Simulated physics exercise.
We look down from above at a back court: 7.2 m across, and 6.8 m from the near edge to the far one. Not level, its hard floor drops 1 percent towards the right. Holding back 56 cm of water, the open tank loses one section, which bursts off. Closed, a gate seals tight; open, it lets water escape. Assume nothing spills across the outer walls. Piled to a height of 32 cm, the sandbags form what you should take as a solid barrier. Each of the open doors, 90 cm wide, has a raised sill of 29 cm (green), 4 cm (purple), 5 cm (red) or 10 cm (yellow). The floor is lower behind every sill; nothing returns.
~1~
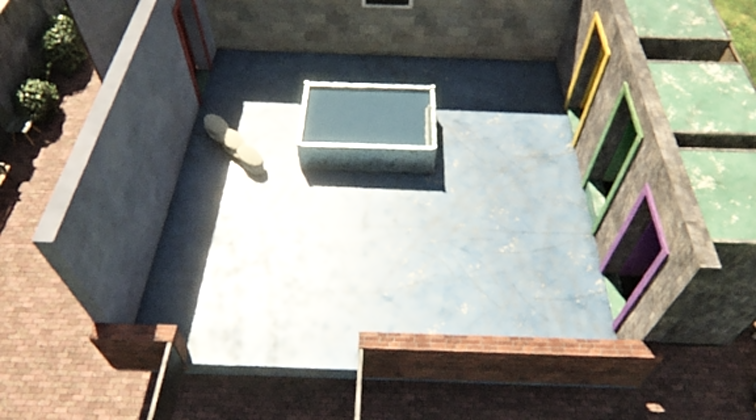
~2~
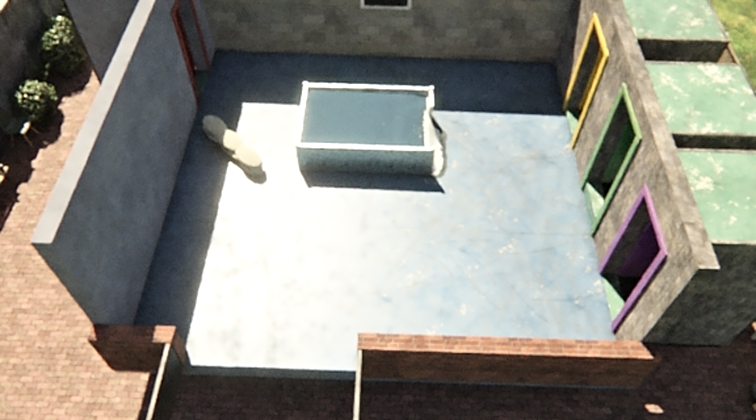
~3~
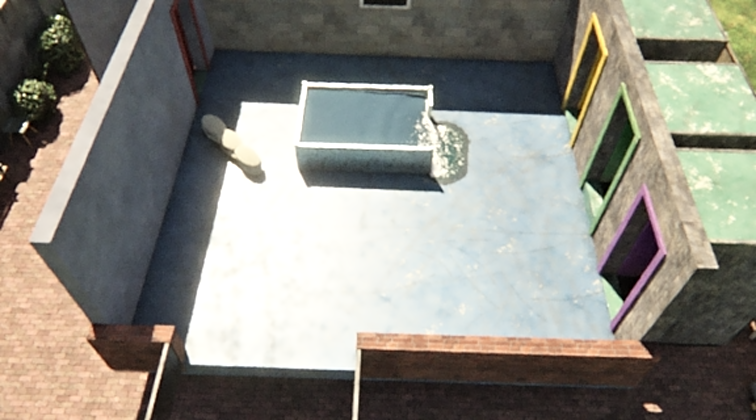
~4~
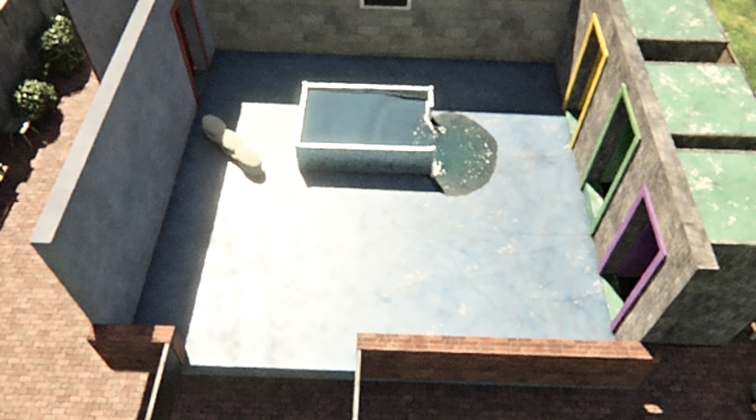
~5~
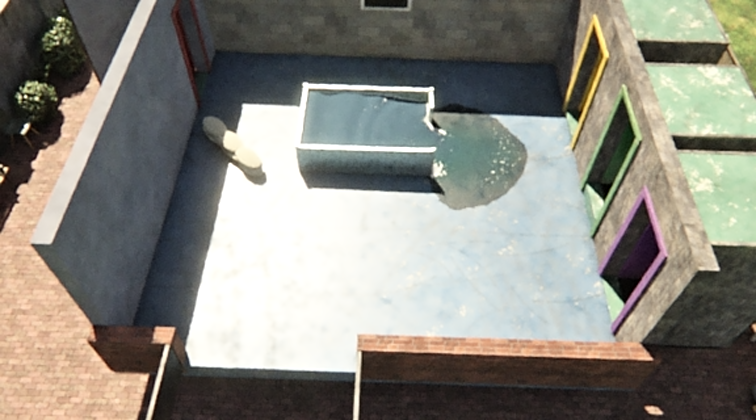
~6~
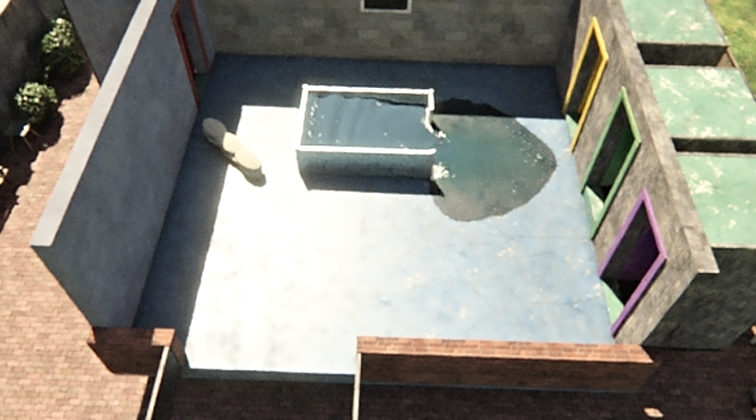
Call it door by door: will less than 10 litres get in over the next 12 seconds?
Green door - yes, less; purple door - no, 10 litres or more; red door - yes, less; yellow door - no, 10 litres or more.
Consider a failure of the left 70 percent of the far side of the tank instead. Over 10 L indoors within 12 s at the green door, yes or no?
Relative to that limit, green ends up on the low side.
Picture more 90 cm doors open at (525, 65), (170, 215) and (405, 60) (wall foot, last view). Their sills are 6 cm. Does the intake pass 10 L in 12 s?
Note, doorways in listed order: Goes beyond, stays short, stays short.
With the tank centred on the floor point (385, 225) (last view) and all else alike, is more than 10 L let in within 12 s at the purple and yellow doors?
So the purple door tops the limit and the yellow door keeps within it.
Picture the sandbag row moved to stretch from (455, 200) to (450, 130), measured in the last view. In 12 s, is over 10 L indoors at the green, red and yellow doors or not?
Result: Green door inside the limit; red door inside the limit; yellow door inside the limit.
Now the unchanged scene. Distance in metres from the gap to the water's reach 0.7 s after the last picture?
3.2 m.
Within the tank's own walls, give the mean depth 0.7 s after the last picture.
It averages close to 37 cm.
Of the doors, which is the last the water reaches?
The answer is the red door.
Then, 0.7 s after the last picture water covers 20 % of the floor and is deepest (30 cm) near (438, 161); green door 18 cm at the sill, 0 L in, purple door not reached, red door not reached, yellow door 19 cm at the sill, 7 L in.
Then, 1.5 s after the last picture water covers 25 % of the floor and is deepest (28 cm) near (579, 188); green door 24 cm at the sill, 0 L in, purple door 8 cm at the sill, 0 L in, red door not reached, yellow door 24 cm at the sill, 47 L in.
Then, 2.8 s after the last picture water covers 30 % of the floor and is deepest (24 cm) near (619, 368); green door 16 cm at the sill, 0 L in, purple door 8 cm at the sill, 15 L in, red door not reached, yellow door 18 cm at the sill, 111 L in.
Then, 6.3 s after the last picture water covers 70 % of the floor and is deepest (12 cm) near (553, 71); green door 9 cm at the sill, 0 L in, purple door 9 cm at the sill, 58 L in, red door not reached, yellow door 9 cm at the sill, 133 L in.
Then, 11.3 s after the last picture water covers 95 % of the floor and is deepest (7 cm) near (619, 368); green door 6 cm at the sill, 0 L in, purple door 7 cm at the sill, 106 L in, red door 3 cm at the sill, 0 L in, yellow door 6 cm at the sill, 134 L in.
